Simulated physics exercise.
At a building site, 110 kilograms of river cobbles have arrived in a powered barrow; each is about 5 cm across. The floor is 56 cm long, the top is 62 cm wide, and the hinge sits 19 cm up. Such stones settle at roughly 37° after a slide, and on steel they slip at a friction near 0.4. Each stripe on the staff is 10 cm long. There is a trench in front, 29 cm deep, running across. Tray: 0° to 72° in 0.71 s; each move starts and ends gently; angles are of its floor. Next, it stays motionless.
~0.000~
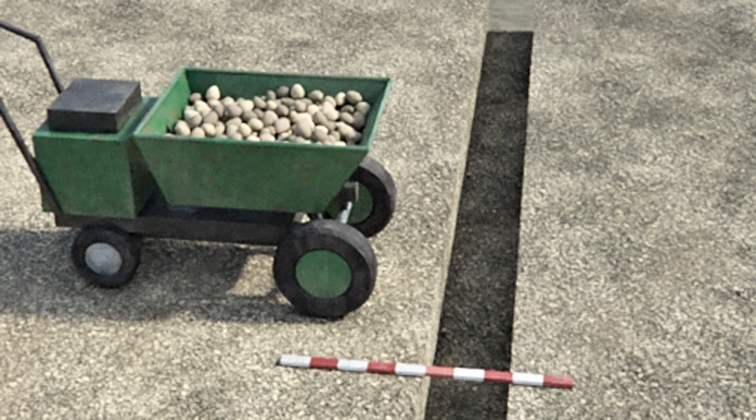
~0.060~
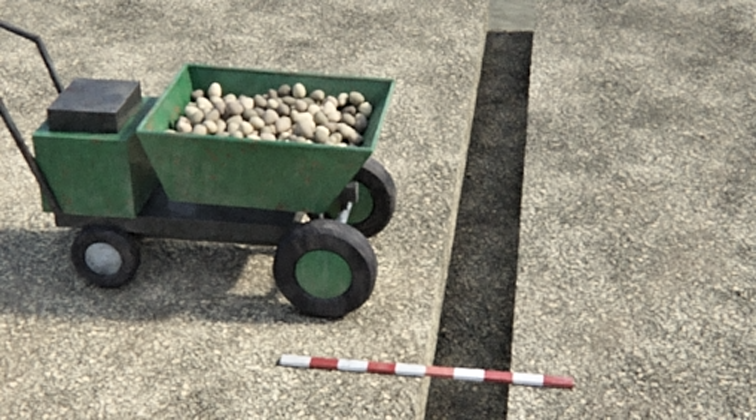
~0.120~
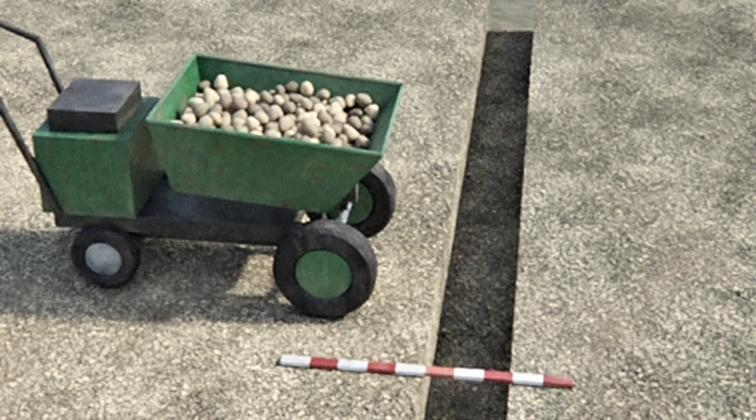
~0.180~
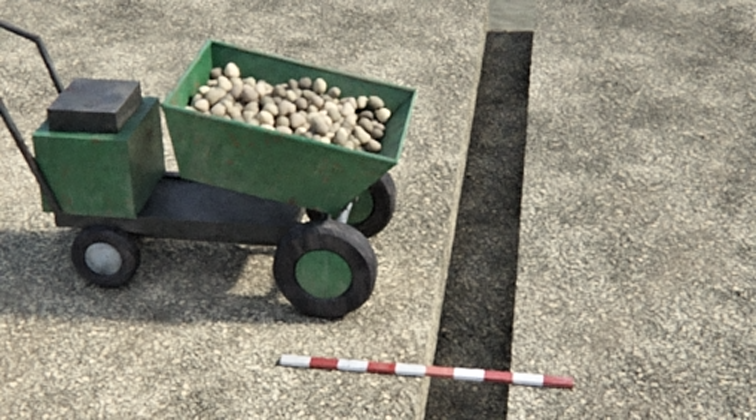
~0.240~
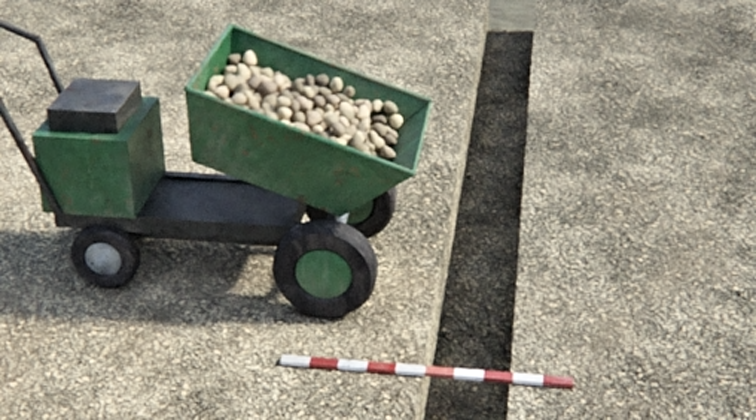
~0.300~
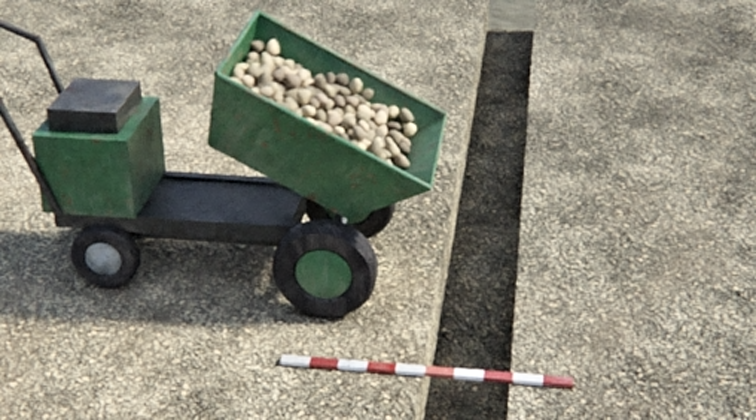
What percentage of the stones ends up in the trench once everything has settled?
About 48 per cent.
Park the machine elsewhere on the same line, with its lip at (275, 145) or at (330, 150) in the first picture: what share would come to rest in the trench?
Roughly 75 in a hundred from the first, 75 in a hundred from the second.
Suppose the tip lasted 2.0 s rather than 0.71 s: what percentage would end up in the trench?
With that timing, about 65 per cent.
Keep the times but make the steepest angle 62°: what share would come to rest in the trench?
Around 25 per cent would finish in the trench.
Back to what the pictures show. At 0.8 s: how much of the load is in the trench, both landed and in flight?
About 10%.
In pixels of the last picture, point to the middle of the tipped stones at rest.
Somewhere around (530, 283) in the last picture.
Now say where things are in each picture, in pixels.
The first frame shows lip at (368, 150), floor tilted 0°, highest stones at (275, 106).
In the second frame, the tray is at 1°, its lip at (372, 151); the top of the load is at (259, 106); the stones move at 0.3 m/s on average.
The third frame shows lip at (382, 156), floor tilted 5°, highest stones at (231, 99); the stones move at 0.6 m/s on average.
In the fourth frame, the tray is at 12°, its lip at (397, 163); the top of the load is at (240, 87); the stones move at 0.9 m/s on average.
The fifth frame shows lip at (414, 174), floor tilted 19°, highest stones at (244, 72); the stones move at 1.1 m/s on average.
In the sixth frame, the tray is at 28°, its lip at (431, 189); the top of the load is at (263, 63); the stones move at 1.2 m/s on average.
After 0.5 s the floor is at 60°; 100 % in the tray; the foremost stones are at (457, 210).
After 0.8 s the floor is at 72°; 73 % in the tray, 8 % in the trench, 19 % past the trench; the foremost stones are at (573, 287).
After 1.2 s the floor is at 72°; 28 % in the tray, 19 % in the trench, 53 % past the trench; the foremost stones are past the picture's edge.
After 3.1 s the floor is at 72°; 0 % in the tray, 48 % in the trench, 52 % past the trench; the foremost stones are past the picture's edge.
